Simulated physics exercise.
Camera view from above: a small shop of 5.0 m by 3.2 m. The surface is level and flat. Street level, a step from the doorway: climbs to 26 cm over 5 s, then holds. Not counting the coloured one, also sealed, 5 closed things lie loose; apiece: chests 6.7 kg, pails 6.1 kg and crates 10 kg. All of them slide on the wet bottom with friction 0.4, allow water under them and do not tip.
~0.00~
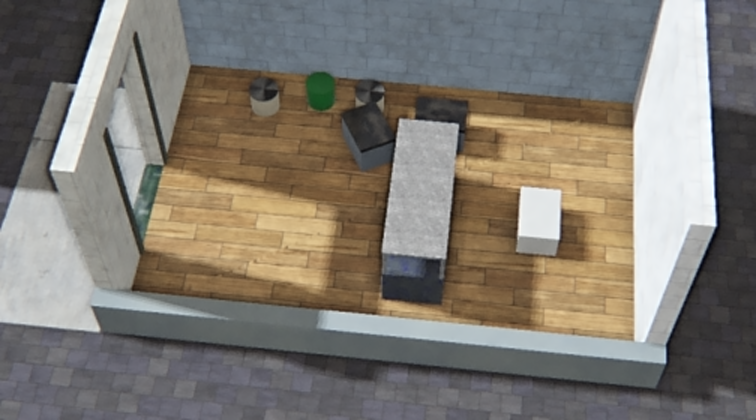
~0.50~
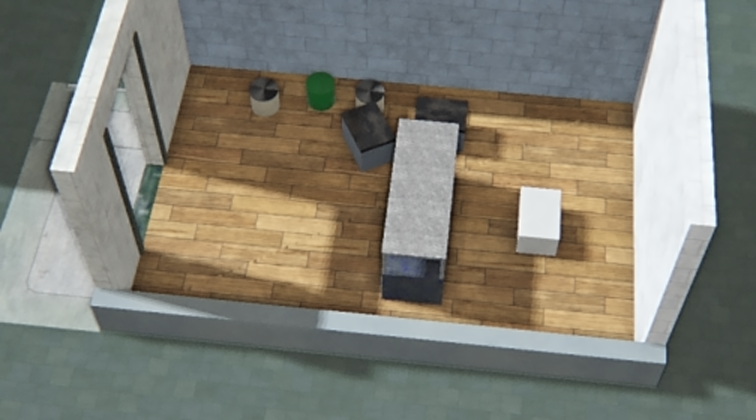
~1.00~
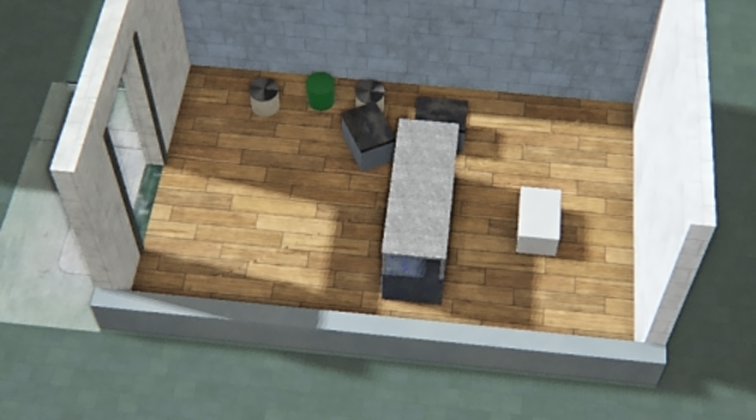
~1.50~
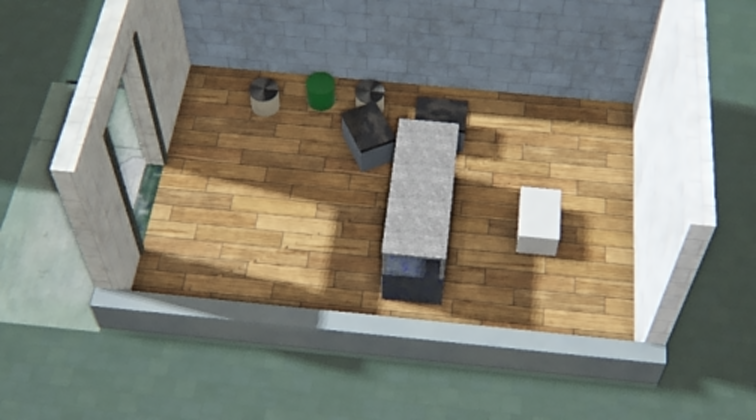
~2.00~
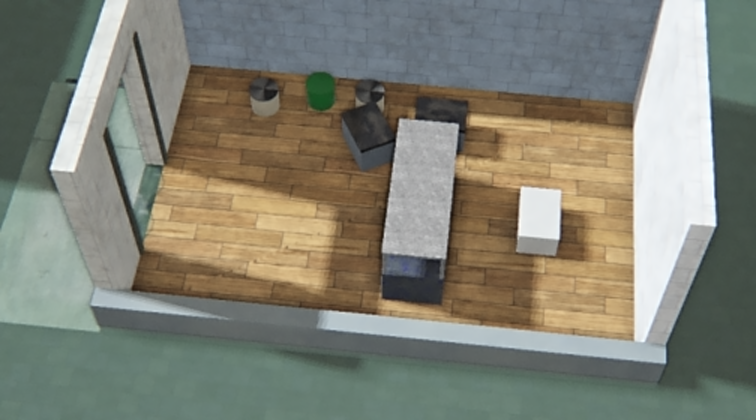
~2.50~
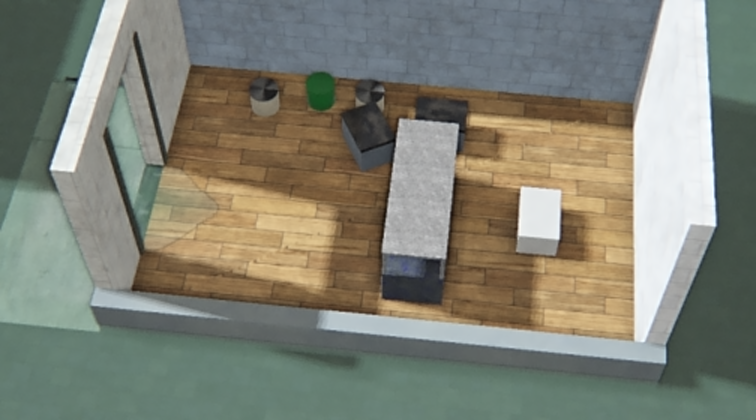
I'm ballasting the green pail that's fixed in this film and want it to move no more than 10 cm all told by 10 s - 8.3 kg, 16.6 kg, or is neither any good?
I reckon only the heavier ballast is ample.
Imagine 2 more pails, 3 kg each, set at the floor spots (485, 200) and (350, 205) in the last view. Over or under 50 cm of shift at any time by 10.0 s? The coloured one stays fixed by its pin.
Below the mark, then above the mark.
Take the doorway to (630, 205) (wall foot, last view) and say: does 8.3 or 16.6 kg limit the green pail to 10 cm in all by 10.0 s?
Answer: Only the upper mass works.
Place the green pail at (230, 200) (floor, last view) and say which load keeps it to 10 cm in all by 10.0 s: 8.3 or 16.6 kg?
Well, no option works.
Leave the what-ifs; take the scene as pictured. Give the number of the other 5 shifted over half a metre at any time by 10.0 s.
By my count, 3.
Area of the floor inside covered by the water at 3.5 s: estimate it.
I'd estimate close to 3.0 m2.
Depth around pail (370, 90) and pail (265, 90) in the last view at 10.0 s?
Some 9 cm at the first, some 4 cm at the second.
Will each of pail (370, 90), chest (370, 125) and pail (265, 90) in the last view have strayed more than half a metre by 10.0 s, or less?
Falls short; exceeds it; falls short.
After 3.5 s the green pail would be 0 cm from its start with 8.3 kg and 0 cm from its start with 16.6 kg; 0 cm of water round it then.
After 4.5 s the green pail would be 0 cm from its start with 8.3 kg and 0 cm from its start with 16.6 kg; 1 cm of water round it then.
After 7.0 s the green pail would be 0 cm from its start with 8.3 kg and 0 cm from its start with 16.6 kg; 5 cm of water round it then.
After 10.0 s the green pail would be 43 cm from its start with 8.3 kg and 0 cm from its start with 16.6 kg; 8 cm of water round it then.
